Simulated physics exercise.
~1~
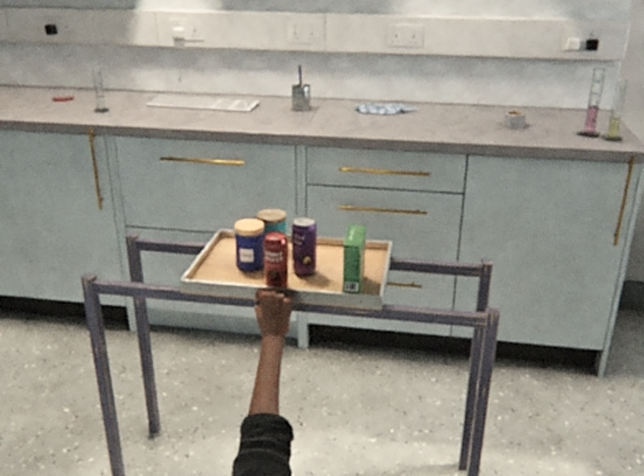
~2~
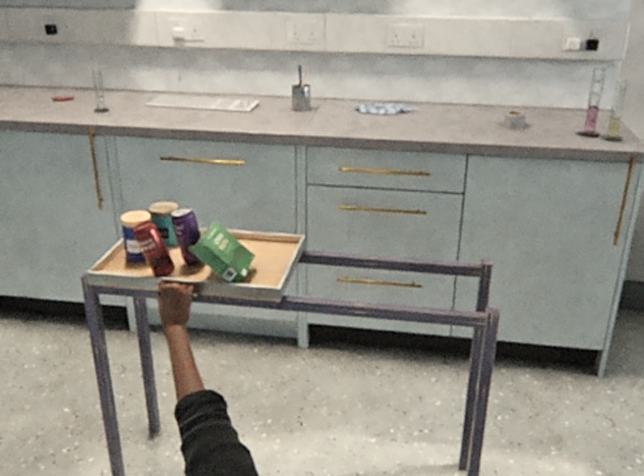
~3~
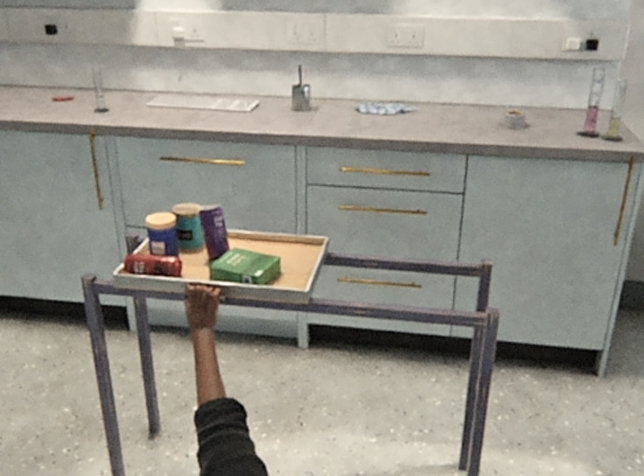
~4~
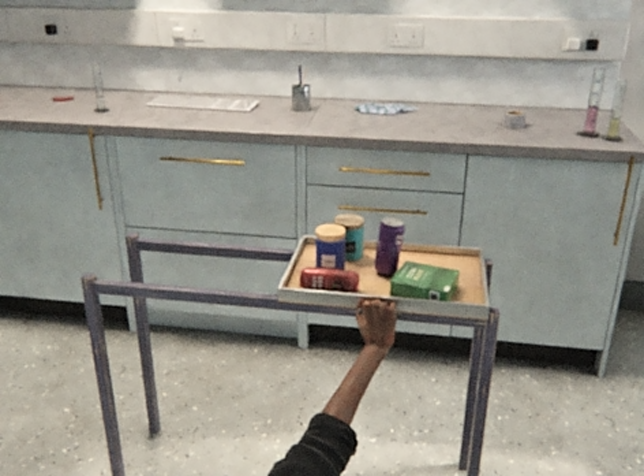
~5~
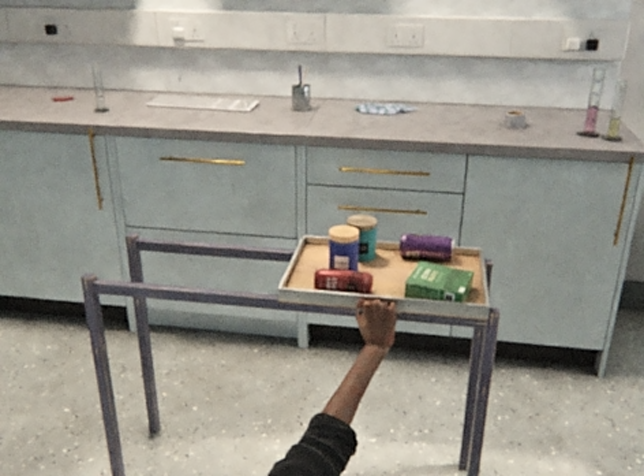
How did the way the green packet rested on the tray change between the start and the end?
The green packet stood upright on the tray at the start, but by the end it was lying on its side.
A tray holding five containers slid left along a rack with a hand at its front edge, and the green packet and red can toppled. The hand then moved it right, where the purple can fell too, leaving the blue and turquoise jars standing.
